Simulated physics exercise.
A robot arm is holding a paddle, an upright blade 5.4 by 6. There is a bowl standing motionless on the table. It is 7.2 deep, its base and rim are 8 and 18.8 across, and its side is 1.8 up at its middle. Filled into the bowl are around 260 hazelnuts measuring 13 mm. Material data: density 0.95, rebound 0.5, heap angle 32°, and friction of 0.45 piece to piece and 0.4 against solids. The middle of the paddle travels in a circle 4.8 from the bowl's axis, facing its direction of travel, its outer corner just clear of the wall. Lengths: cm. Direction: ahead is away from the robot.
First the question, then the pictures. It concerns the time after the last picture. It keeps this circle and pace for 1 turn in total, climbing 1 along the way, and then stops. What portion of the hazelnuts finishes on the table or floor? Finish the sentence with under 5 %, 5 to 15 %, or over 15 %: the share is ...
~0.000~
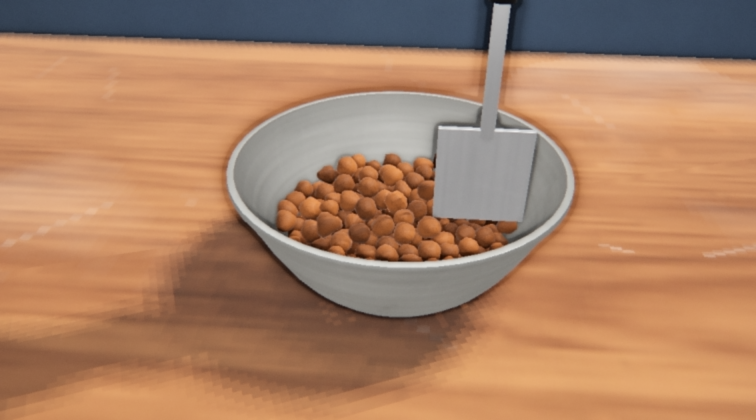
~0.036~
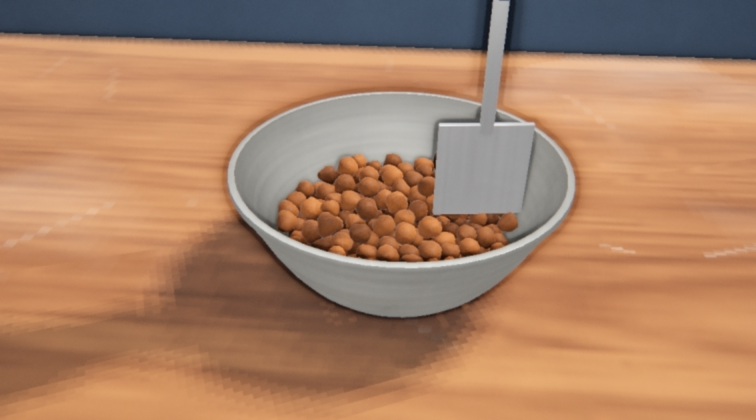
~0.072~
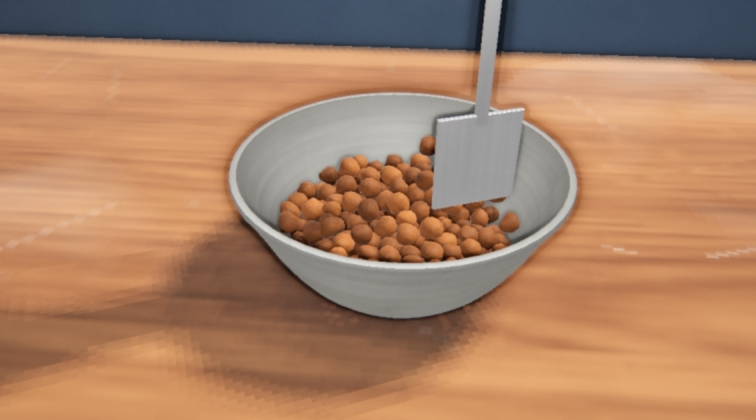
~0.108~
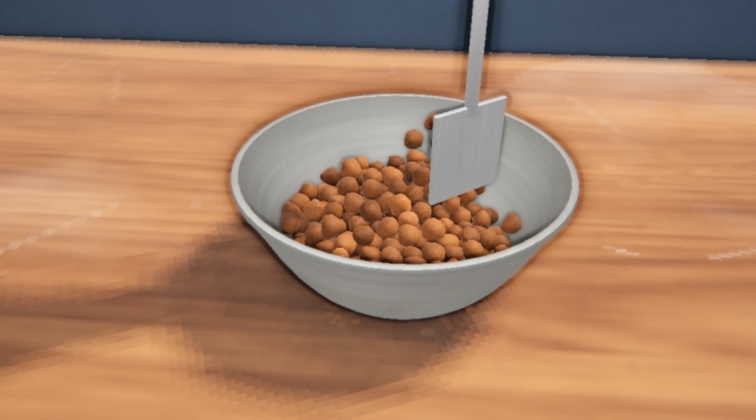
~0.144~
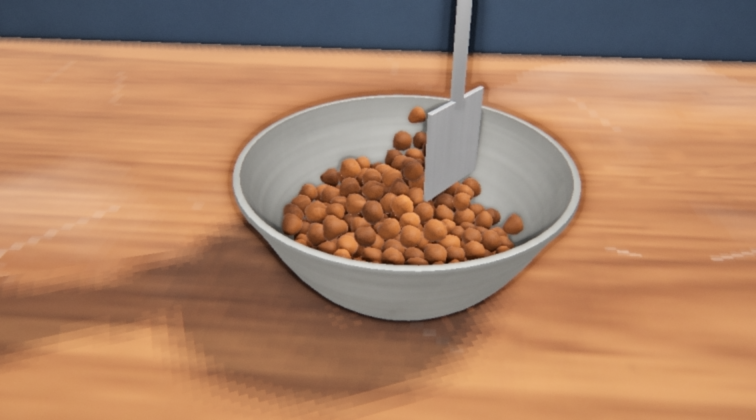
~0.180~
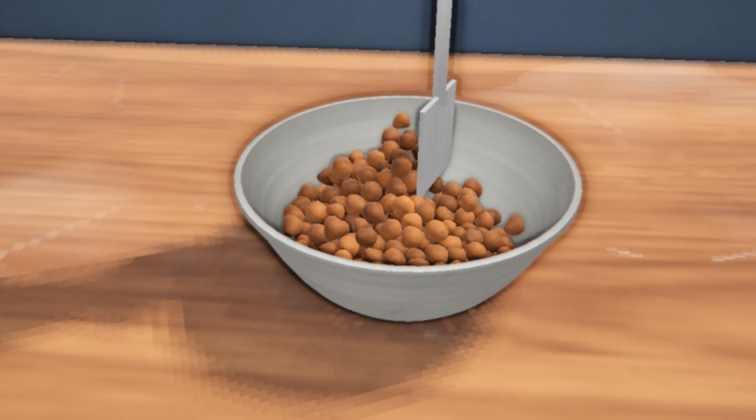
The share is under 5 %.
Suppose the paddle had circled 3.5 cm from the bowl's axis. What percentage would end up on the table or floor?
That would give close to 5 per cent.
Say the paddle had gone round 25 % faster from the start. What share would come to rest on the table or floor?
It would be near 5 per cent.
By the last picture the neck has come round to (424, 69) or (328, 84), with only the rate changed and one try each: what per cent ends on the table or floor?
Near 5 in a hundred for the first and near 20 in a hundred for the second.
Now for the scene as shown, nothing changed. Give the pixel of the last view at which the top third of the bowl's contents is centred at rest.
The centre sits around (438, 200) in the last picture.
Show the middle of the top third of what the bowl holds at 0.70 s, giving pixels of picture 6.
The centre is close to (468, 240).
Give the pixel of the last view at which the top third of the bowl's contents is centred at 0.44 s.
Upper-third centre: Approx. (338, 228) px.
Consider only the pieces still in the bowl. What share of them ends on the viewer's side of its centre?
Around 45 per cent of what the bowl keeps.
After 0.44 s, 182° round, highest piece 8 above the table; 255 in the bowl, 1 on the table or floor.
After 0.70 s, 295° round, highest piece 8 above the table; 251 in the bowl, 5 on the table or floor.
After 1.03 s, 0° round, highest piece 7 above the table; 249 in the bowl, 7 on the table or floor.
After 1.73 s, 0° round, highest piece 7 above the table; 249 in the bowl, 7 on the table or floor.
At rest, 249 in the bowl, 7 on the table or floor. That is 3 % on the table or floor.
